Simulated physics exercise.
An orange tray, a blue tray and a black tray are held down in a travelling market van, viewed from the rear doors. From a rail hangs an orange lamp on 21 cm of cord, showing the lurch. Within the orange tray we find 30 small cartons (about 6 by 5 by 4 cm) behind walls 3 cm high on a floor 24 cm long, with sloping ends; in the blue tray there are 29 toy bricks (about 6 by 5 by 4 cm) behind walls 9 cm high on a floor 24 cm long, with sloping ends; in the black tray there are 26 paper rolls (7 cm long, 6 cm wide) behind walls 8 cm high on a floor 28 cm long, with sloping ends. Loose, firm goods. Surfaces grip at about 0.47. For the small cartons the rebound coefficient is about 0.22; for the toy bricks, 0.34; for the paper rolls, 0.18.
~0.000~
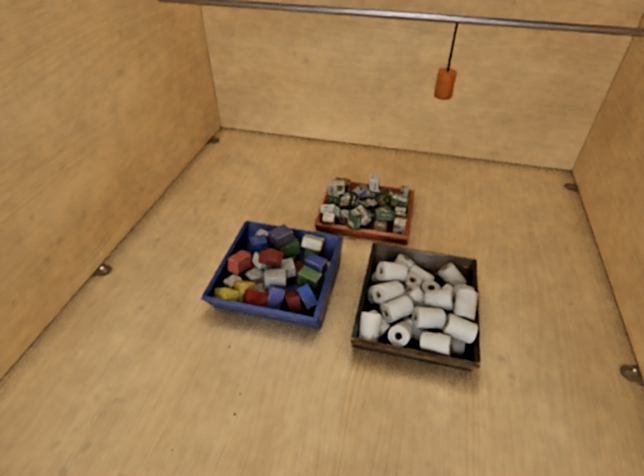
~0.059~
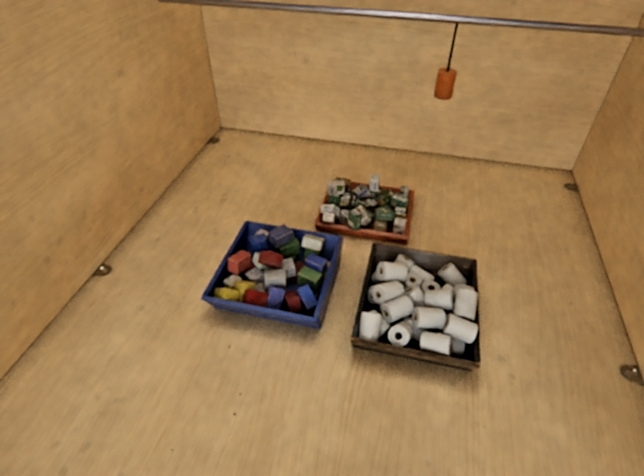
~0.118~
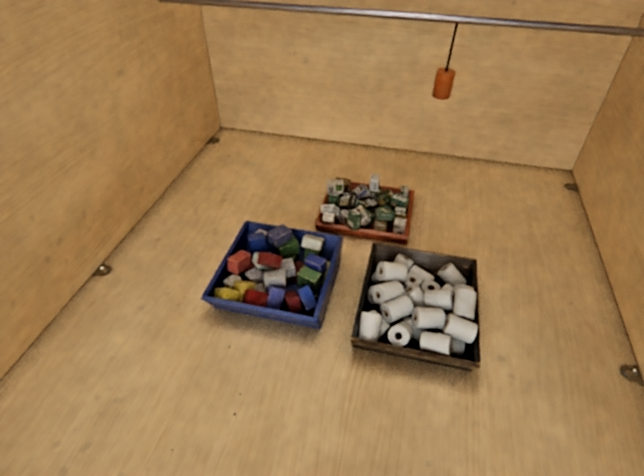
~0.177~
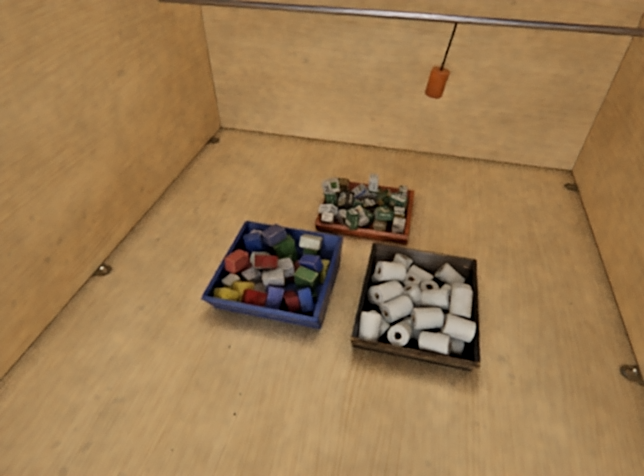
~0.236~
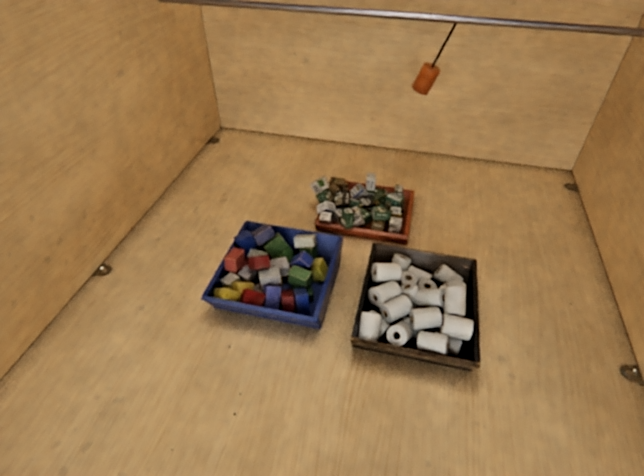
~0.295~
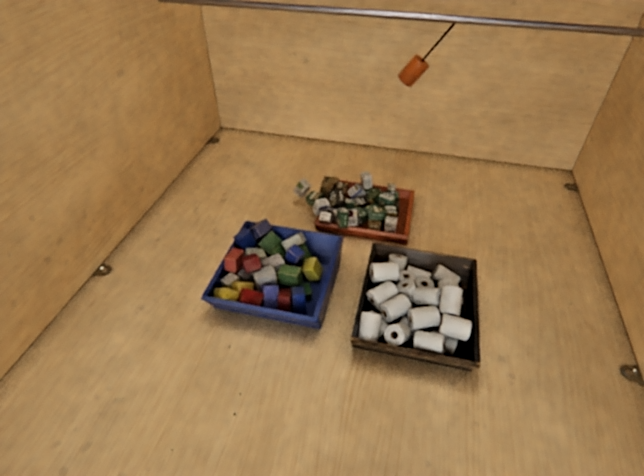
The orange lamp hanging from the rail swung farther and farther left, while the loads in the three trays shifted leftward and a couple of small cartons came out over the orange tray's left side.
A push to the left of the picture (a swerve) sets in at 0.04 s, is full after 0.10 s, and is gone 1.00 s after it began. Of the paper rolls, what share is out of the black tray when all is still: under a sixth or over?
Spill: Shy of one sixth.
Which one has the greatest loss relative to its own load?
Orange tray.
After 0.51 s, 8 of 30 out of the orange tray, 0 of 29 out of the blue tray and 0 of 26 out of the black tray.
After 0.78 s, 8 of 30 out of the orange tray, 0 of 29 out of the blue tray and 0 of 26 out of the black tray.
After 1.16 s, 8 of 30 out of the orange tray, 0 of 29 out of the blue tray and 1 of 26 out of the black tray.
When it is over (at 1.64 s), 8 of 30 out of the orange tray, 0 of 29 out of the blue tray and 1 of 26 out of the black tray. Asked share, 1 of 26, 4 per cent.
